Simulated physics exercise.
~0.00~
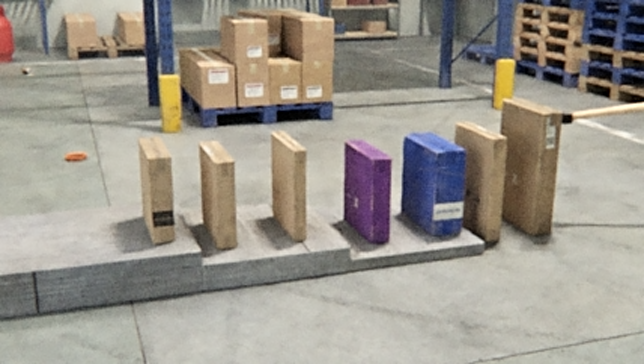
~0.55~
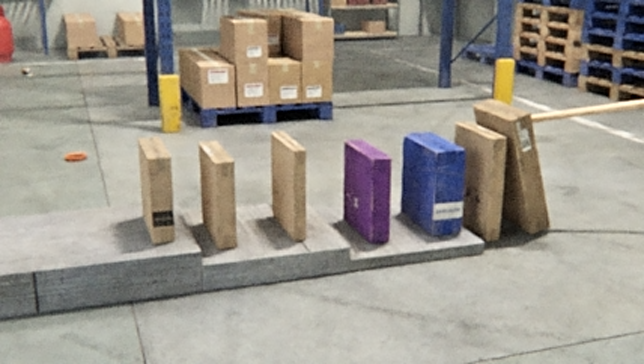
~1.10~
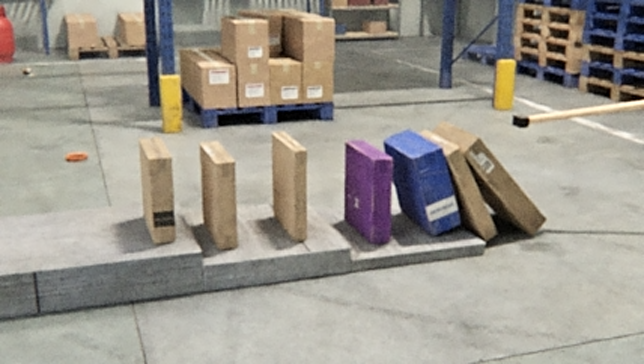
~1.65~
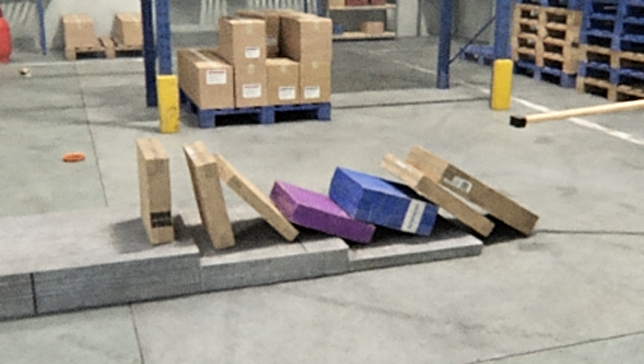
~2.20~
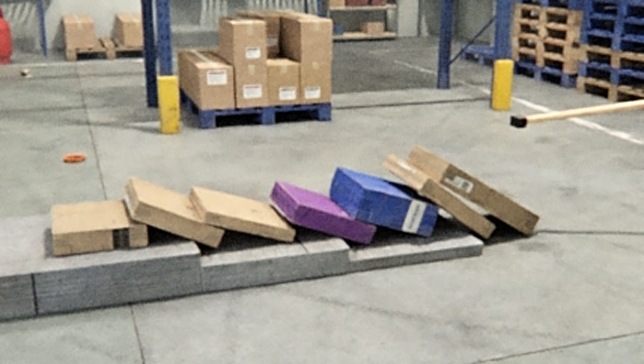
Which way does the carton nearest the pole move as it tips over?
It moves to the left, tipping against the next carton in the row.
